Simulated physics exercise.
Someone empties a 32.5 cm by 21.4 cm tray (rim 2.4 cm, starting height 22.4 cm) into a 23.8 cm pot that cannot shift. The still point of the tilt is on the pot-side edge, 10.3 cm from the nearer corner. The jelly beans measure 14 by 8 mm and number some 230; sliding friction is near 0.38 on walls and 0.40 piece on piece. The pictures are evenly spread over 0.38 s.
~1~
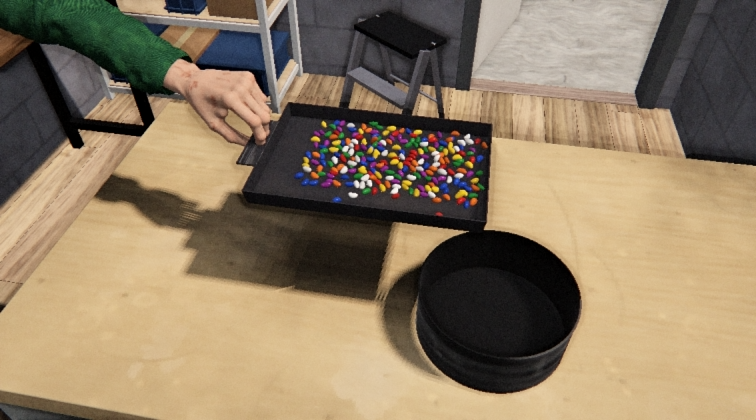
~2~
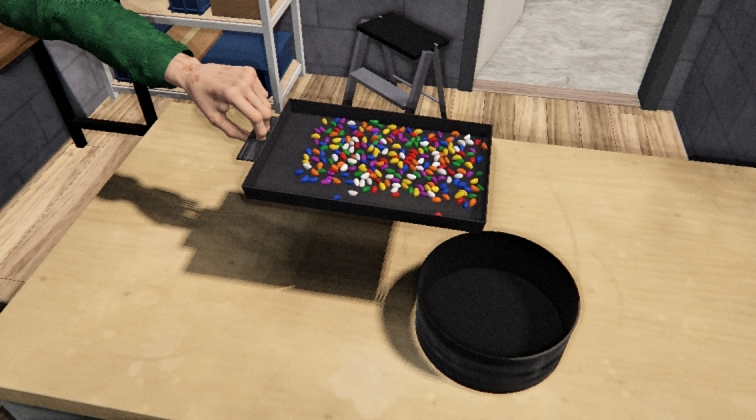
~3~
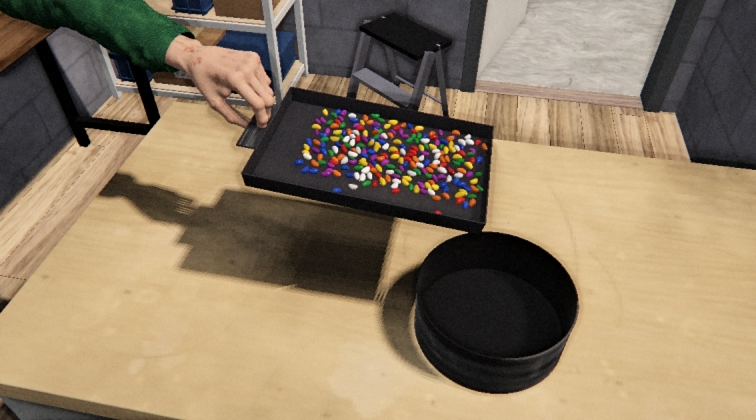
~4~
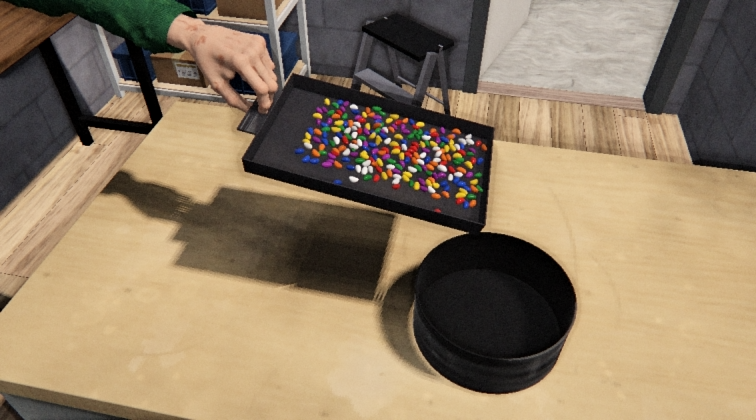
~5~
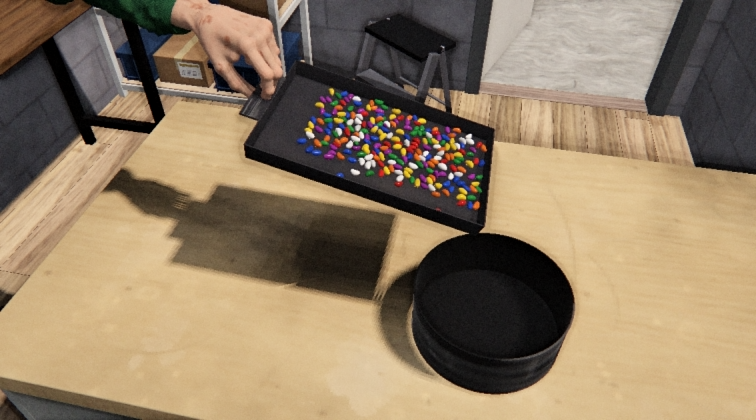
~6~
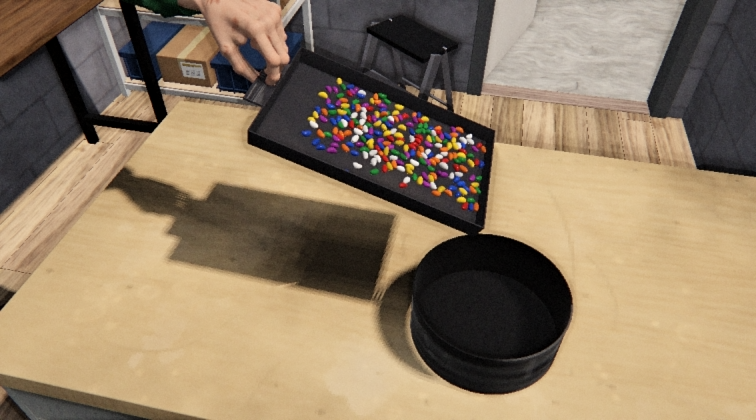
Black tray of colourful jelly beans tilting steadily as a green-sleeved hand raises its left end beside a round black pot.
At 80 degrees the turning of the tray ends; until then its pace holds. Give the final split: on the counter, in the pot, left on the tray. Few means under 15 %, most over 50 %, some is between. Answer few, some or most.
On the counter: Some; in the pot: Some; left on the tray: Some.
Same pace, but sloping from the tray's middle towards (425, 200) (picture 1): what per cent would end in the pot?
About 90 per cent.
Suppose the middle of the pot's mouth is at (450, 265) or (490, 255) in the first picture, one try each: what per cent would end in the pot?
About 25 and 50 per cent.
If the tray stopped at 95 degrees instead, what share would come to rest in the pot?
It would be near 60 per cent.
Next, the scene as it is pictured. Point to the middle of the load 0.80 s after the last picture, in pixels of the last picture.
Around (478, 160).
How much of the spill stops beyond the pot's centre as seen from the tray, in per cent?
About 80 per cent.
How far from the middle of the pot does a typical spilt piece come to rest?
Some 24 cm.
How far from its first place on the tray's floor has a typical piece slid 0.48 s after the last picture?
Roughly 8 cm.
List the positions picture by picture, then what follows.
Tray tilt 0 degrees, front corners at (245, 189) and (484, 220); middle of the pieces at (395, 162); pot at (499, 288), in the first frame.
Tray tilt 1 degrees, front corners at (245, 185) and (483, 221); middle of the pieces at (395, 161), in the second frame.
Tray tilt 5 degrees, front corners at (245, 172) and (483, 222), lowest corner right front; middle of the pieces at (395, 156), in the third frame.
Tray tilt 10 degrees, front corners at (245, 158) and (483, 223), lowest corner right front; middle of the pieces at (396, 151), in the fourth frame.
Tray tilt 15 degrees, front corners at (247, 144) and (483, 224), lowest corner right front; middle of the pieces at (399, 143), in the fifth frame.
Tray tilt 19 degrees, front corners at (251, 130) and (482, 225), lowest corner right front; middle of the pieces at (401, 140); pot at (492, 291), in the sixth frame.
Then, 0.48 s after the last picture, tilt 48 degrees; the tray holds 100 %, the pot 0 %.
Then, 0.80 s after the last picture, tilt 68 degrees; the tray holds 95 %, the pot 5 %.
Then, 1.22 s after the last picture, tilt 80 degrees; the tray holds 50 %, the pot 20 %.
In the end, counter 25 %, pot 40 %, tray 40 %.
